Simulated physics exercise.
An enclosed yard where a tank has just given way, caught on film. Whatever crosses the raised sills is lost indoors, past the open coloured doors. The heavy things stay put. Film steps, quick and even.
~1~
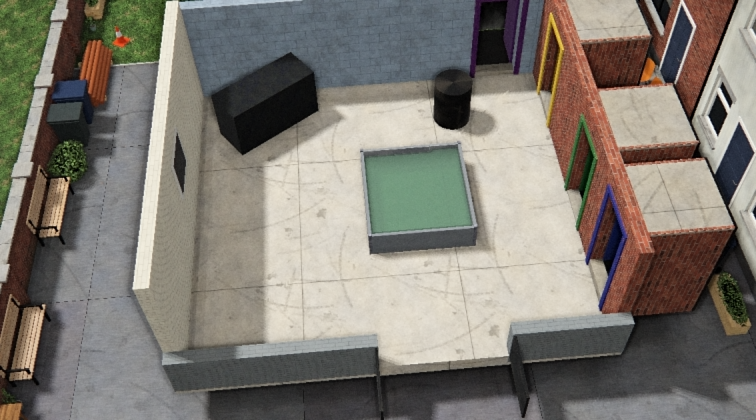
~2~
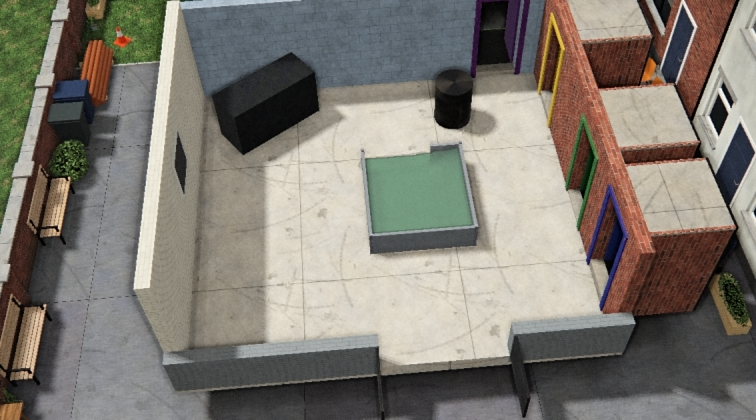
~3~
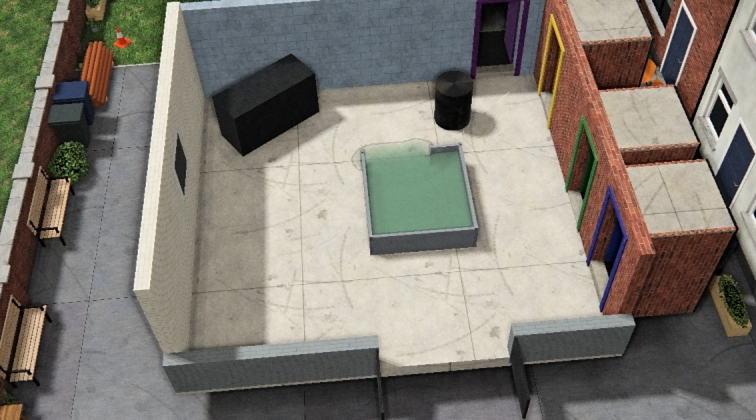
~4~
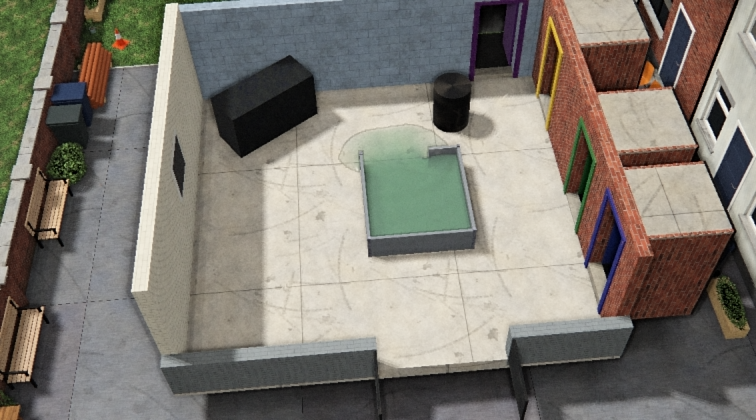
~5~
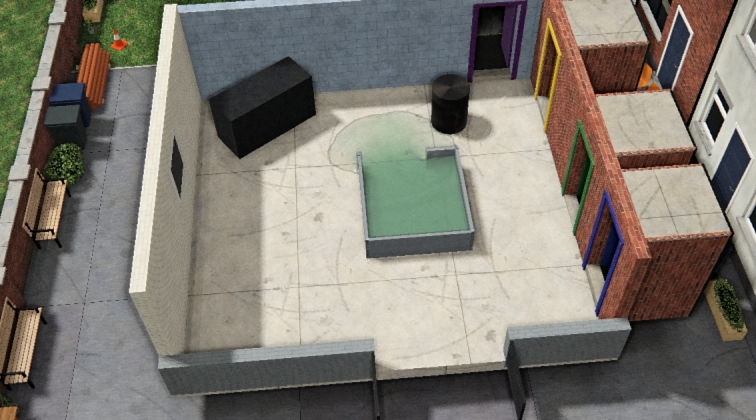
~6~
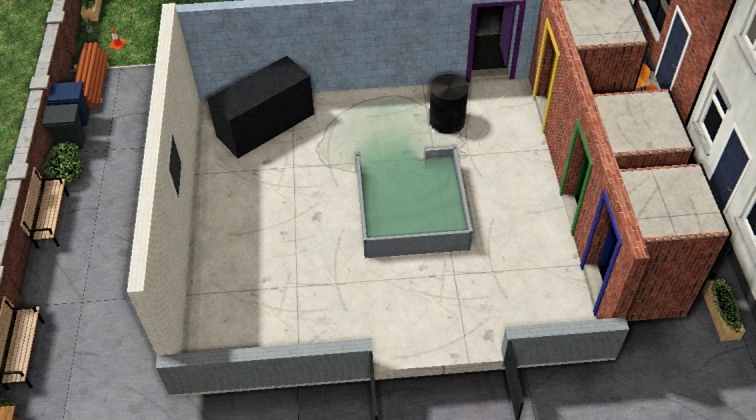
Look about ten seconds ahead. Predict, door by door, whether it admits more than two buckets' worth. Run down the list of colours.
The purple door admits two or fewer, the blue door admits two or fewer, the green door admits two or fewer, the yellow door admits two or fewer.
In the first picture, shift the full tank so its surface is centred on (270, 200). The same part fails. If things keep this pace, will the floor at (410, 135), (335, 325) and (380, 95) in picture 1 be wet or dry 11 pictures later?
Hit, spared, hit.
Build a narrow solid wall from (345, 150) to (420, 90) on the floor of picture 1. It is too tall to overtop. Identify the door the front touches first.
Observed: The purple-painted one.
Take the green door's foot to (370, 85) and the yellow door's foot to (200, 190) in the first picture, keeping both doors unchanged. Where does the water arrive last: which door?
Answer: The blue door.
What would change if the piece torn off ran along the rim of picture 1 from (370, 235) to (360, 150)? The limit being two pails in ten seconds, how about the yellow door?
Check on yellow - it keeps within bounds.
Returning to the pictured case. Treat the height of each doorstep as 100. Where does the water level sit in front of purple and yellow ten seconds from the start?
Roughly 50 and 50 %.
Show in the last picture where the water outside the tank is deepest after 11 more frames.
My estimate is about (304, 94).
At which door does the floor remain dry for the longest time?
It's the blue one.
A moment on, water covers 15 % of the floor; the purple door not reached, the blue door not reached, the green door not reached, the yellow door not reached.
Next, water covers 20 % of the floor; the purple door wet at the sill, nothing in, the blue door not reached, the green door not reached, the yellow door not reached.
Then, water covers 25 % of the floor; the purple door wet at the sill, nothing in, the blue door not reached, the green door not reached, the yellow door wet at the sill, nothing in.
Later, water covers 65 % of the floor; the purple door wet at the sill, nothing in, the blue door wet at the sill, nothing in, the green door wet at the sill, nothing in, the yellow door under two buckets in.
In the end, water covers 90 % of the floor; the purple door wet at the sill, nothing in, the blue door wet at the sill, nothing in, the green door wet at the sill, nothing in, the yellow door under two buckets in.
